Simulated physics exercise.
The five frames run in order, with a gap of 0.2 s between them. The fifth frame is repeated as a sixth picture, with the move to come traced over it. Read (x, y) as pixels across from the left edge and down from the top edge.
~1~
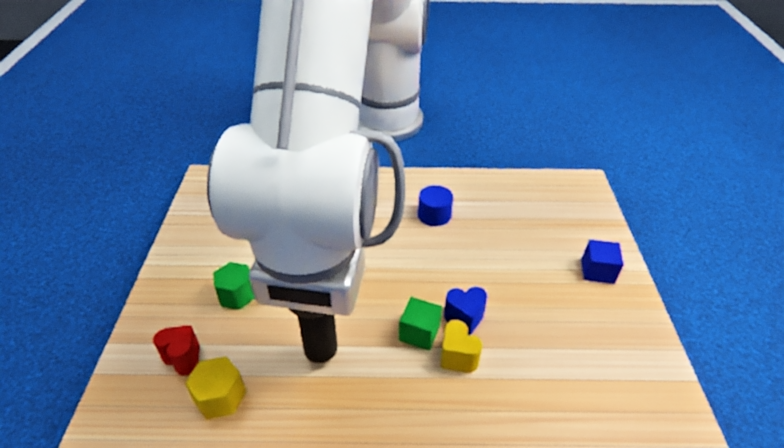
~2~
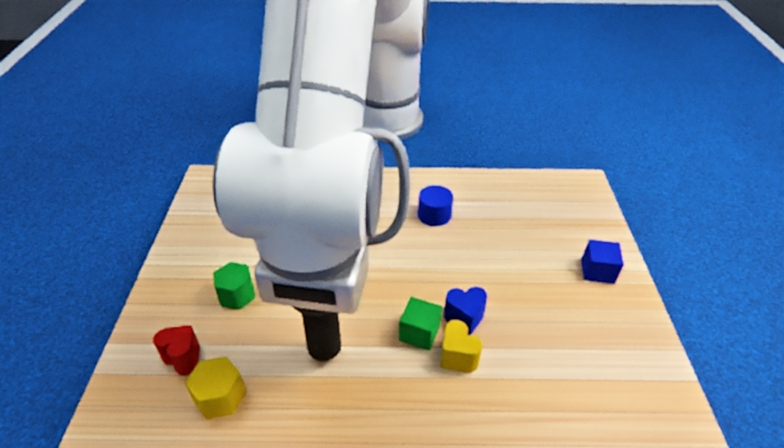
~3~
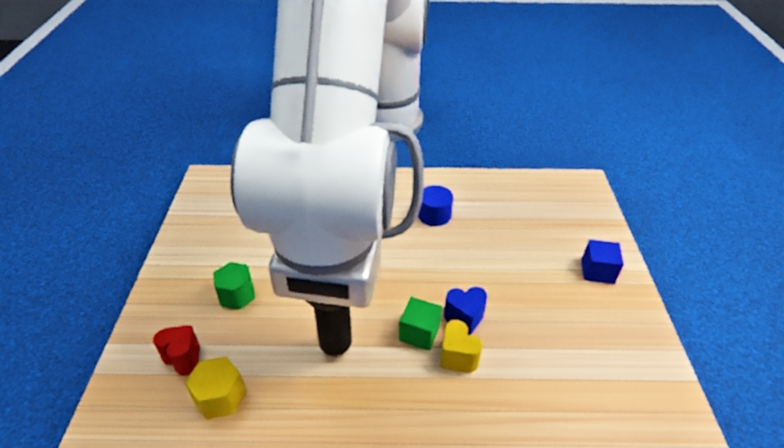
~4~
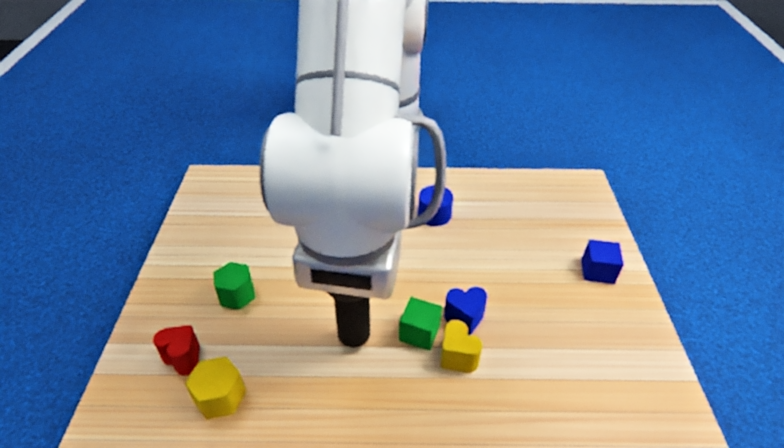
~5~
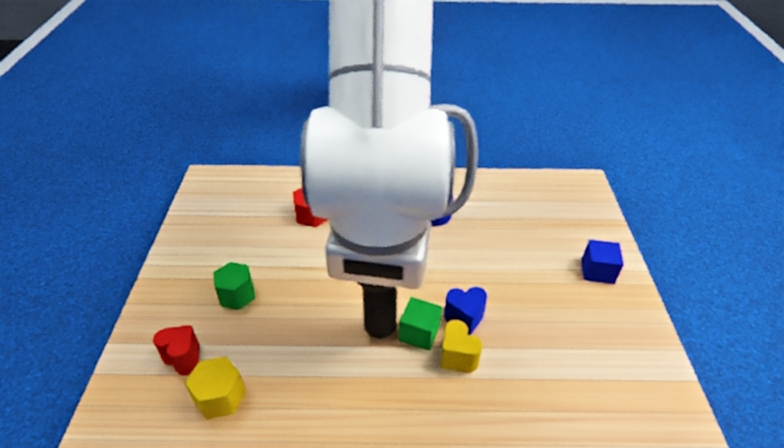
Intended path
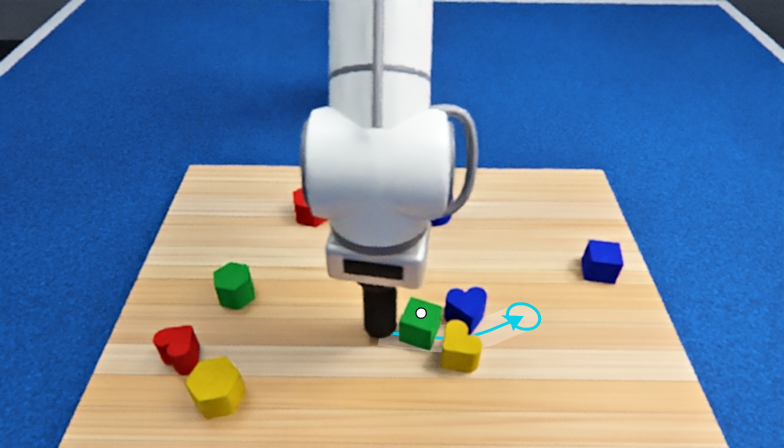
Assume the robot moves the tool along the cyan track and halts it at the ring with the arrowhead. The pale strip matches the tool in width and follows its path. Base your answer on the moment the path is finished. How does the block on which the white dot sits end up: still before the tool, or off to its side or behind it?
When the path is over, you would find the block on which the white dot sits still in front of the tool.
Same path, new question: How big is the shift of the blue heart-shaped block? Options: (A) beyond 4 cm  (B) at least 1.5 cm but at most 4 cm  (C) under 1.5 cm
Choice A: Beyond 4 cm.
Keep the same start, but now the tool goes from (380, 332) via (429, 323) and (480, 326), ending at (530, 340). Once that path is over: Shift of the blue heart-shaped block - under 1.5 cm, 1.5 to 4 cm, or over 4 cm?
The answer is over 4 cm.
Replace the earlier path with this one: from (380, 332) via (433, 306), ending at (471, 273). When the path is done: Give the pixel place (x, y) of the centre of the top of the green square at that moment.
Around pixel (447, 314).
The drawn path runs from (380, 332) over (431, 337) and (481, 333) to (524, 316); the dot is on the green square.
What follows on the original path. One third of the way, tool at (433, 331); green square at (465, 309), turned 50° anticlockwise; yellow heart-shaped block at (476, 339), turned 45° clockwise; blue heart-shaped block at (488, 291), turned 20° clockwise.
Two thirds of the way, tool at (483, 326); green square at (510, 296), turned 75° anticlockwise; yellow heart-shaped block at (486, 344), turned 65° clockwise; blue heart-shaped block at (518, 274).
At the end, tool at (526, 309); green square at (544, 275), turned 100° anticlockwise; yellow heart-shaped block at (486, 344), turned 65° clockwise; blue heart-shaped block at (539, 252), turned 30° anticlockwise.
